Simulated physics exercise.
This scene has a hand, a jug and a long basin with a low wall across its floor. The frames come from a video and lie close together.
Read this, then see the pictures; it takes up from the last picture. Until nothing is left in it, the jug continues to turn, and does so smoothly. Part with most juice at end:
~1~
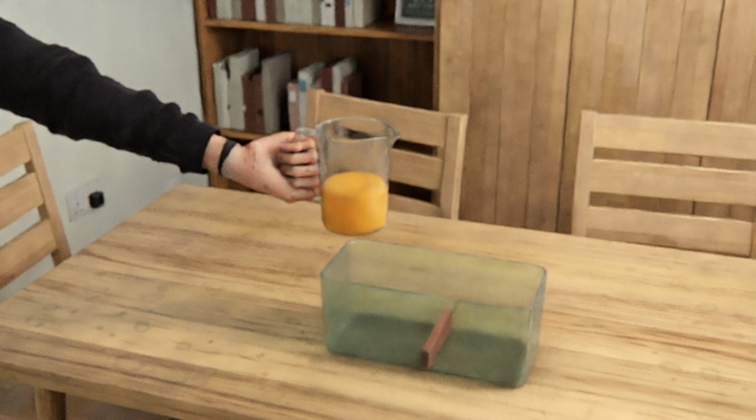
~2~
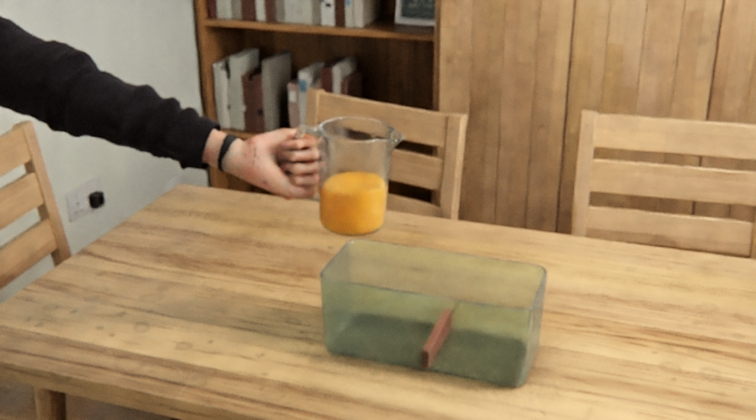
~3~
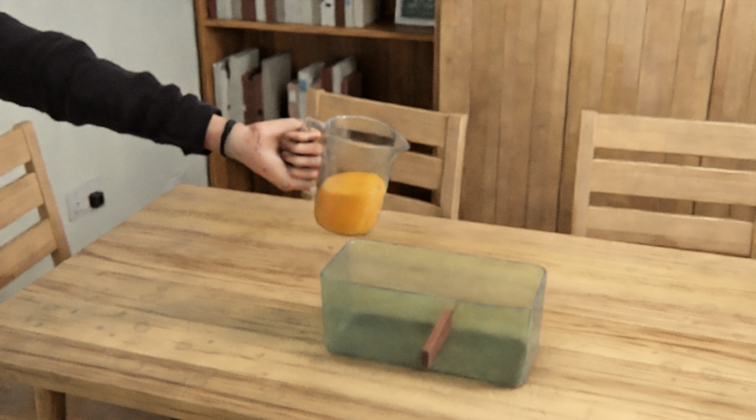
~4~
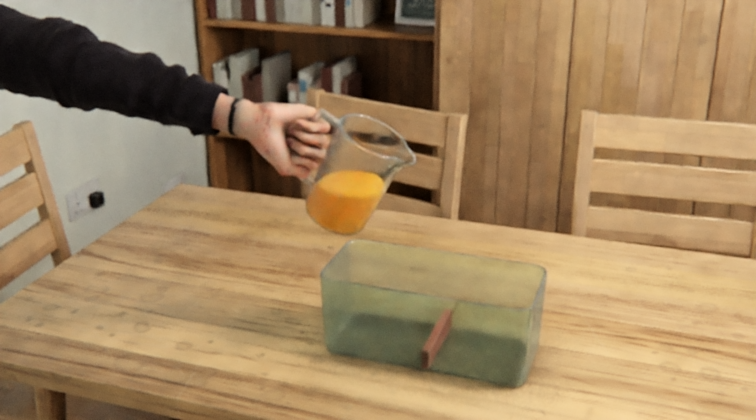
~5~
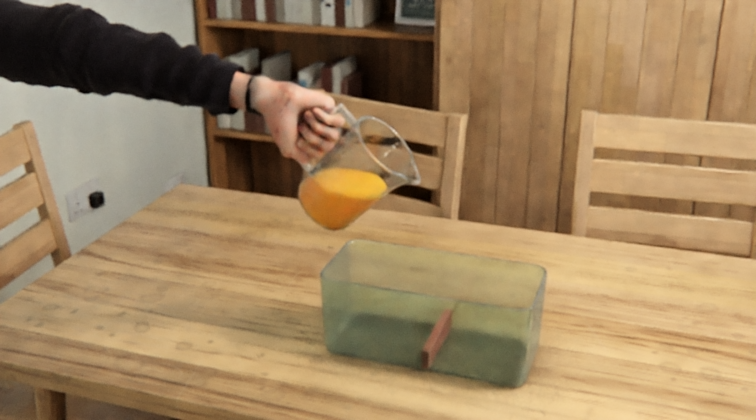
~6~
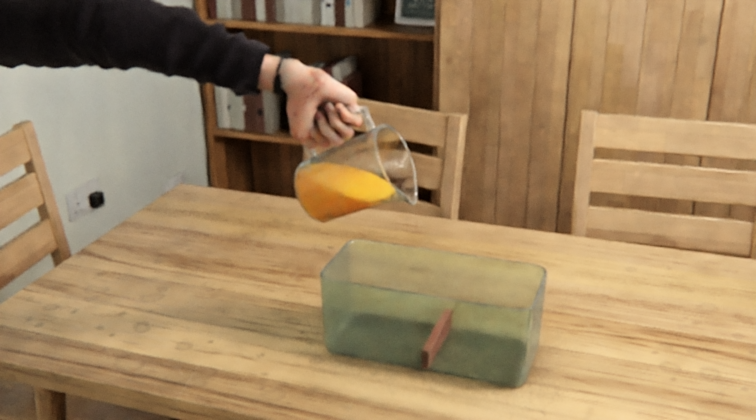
Left-hand.
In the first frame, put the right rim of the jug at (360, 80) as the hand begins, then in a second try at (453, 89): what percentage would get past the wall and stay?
Near 10 in a hundred first, near 65 in a hundred second.
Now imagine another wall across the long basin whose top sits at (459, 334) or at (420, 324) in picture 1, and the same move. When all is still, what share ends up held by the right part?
10 % then 80 %, approximately.
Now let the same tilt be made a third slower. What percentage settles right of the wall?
Roughly 40 in a hundred.
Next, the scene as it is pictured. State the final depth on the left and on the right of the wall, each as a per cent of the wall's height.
On the left 50 %, on the right 20 %.
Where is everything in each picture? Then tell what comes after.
In the first frame, it leans 0°; its right rim is at (400, 135); the juice meets the walls at (326, 177) and (386, 185); the long basin's rim runs from (335, 258) to (540, 290); the wall's top is at (438, 329).
In the second frame, it leans 3°; its right rim is at (402, 138); the juice meets the walls at (326, 178) and (386, 184).
In the third frame, it leans 12°; its right rim is at (409, 147); the juice meets the walls at (324, 179) and (385, 184).
In the fourth frame, it leans 26°; its right rim is at (416, 162); the juice meets the walls at (319, 178) and (385, 185).
In the fifth frame, it leans 43°; its right rim is at (419, 182); the juice meets the walls at (307, 177) and (388, 187).
In the sixth frame, it leans 63°; its right rim is at (416, 203); the juice meets the walls at (303, 165) and (395, 192).
A moment on, the tilt is 114° and 53 per cent is still to pour, 20 is left of the wall and 1 right of it.
Next, the tilt is 120° and 6 per cent is still to pour, 66 is left of the wall and 21 right of it.
Then the tilt is 120° and 0 per cent is still to pour, 74 is left of the wall and 22 right of it.
Later the tilt is 120° and 0 per cent is still to pour, 74 is left of the wall and 23 right of it.
Finally, 74 per cent lies left of the wall, 23 right of it and 2 outside.
